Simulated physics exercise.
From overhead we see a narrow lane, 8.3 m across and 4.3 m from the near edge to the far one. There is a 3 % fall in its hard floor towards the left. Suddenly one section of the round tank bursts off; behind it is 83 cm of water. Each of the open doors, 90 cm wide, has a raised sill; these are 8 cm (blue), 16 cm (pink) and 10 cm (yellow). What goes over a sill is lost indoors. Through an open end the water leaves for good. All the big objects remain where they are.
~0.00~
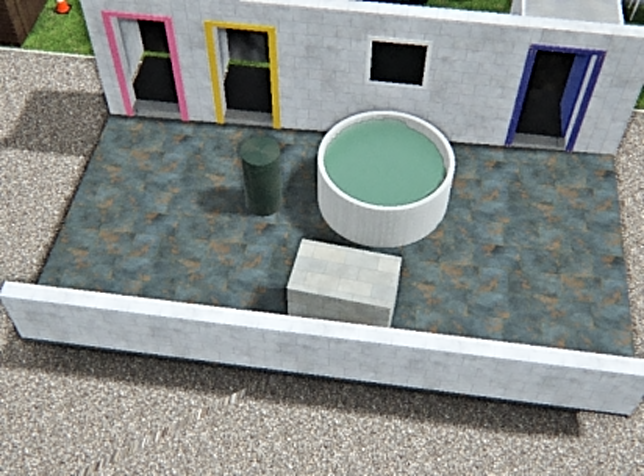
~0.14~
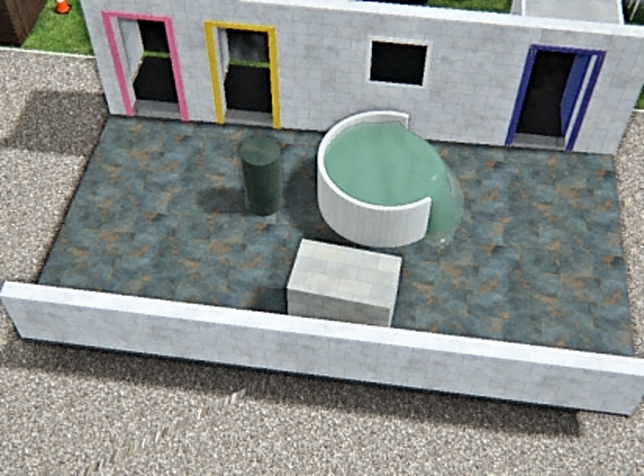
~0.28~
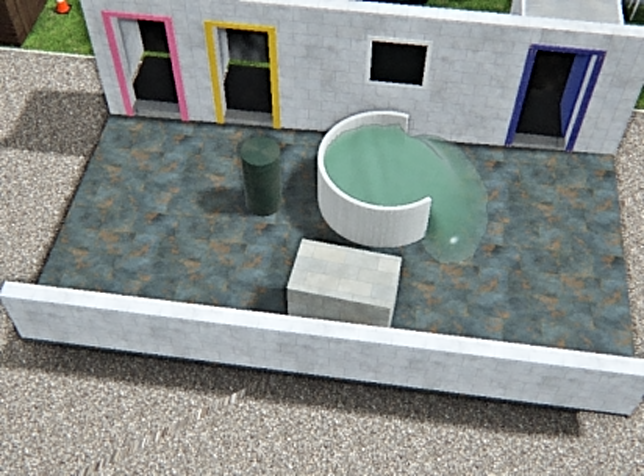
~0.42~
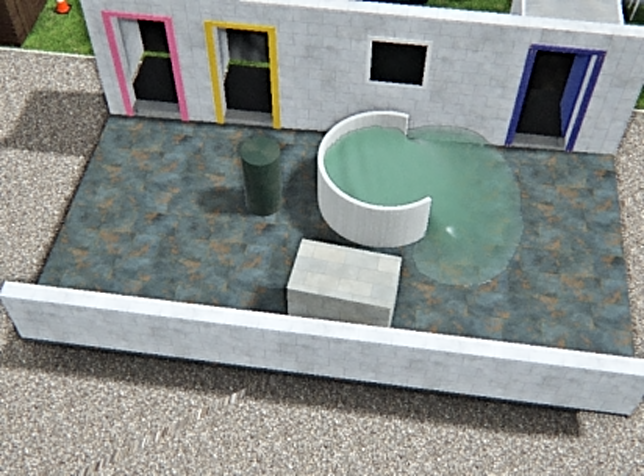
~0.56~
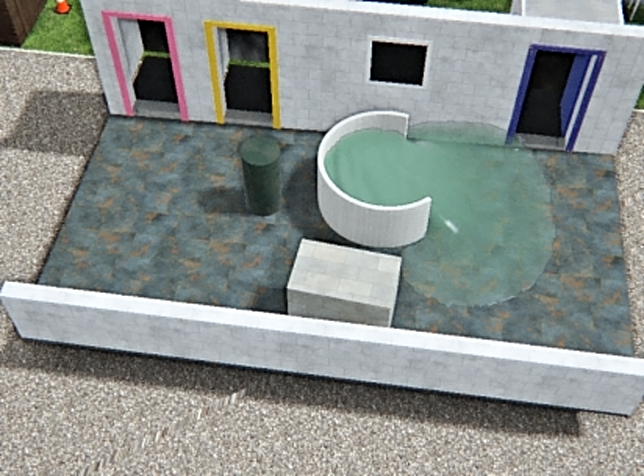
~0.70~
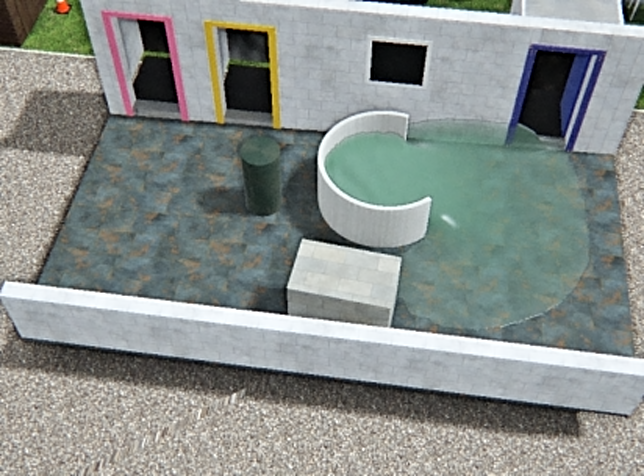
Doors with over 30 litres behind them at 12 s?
Blue door over, pink door not over, yellow door not over.
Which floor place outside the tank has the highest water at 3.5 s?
You'll find it around (436, 148).
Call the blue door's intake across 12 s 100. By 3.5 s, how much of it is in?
About 100%.
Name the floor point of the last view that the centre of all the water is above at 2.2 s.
The water is centred near (453, 198).
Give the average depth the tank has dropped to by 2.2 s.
About 21 centimetres on average.
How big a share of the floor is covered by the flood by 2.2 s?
Some 40 per cent of the floor is wet.
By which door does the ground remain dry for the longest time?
It is the pink one.
After 1.4 s water covers 40 % of the floor and is deepest (32 cm) near (457, 142); blue door 18 cm at the sill, 18 L in, pink door not reached, yellow door 1 cm at the sill, 0 L in.
After 2.2 s water covers 40 % of the floor and is deepest (22 cm) near (446, 149); blue door 15 cm at the sill, 46 L in, pink door not reached, yellow door 3 cm at the sill, 0 L in.
After 3.5 s water covers 50 % of the floor and is deepest (13 cm) near (436, 148); blue door 9 cm at the sill, 61 L in, pink door 2 cm at the sill, 0 L in, yellow door 2 cm at the sill, 0 L in.
After 7.0 s water covers 45 % of the floor and is deepest (12 cm) near (395, 344); blue door 3 cm at the sill, 62 L in, pink door 1 cm at the sill, 0 L in, yellow door 1 cm at the sill, 0 L in.
After 12.0 s water covers 35 % of the floor and is deepest (8 cm) near (395, 344); blue door 0 cm at the sill, 62 L in, pink door 1 cm at the sill, 0 L in, yellow door 1 cm at the sill, 0 L in.
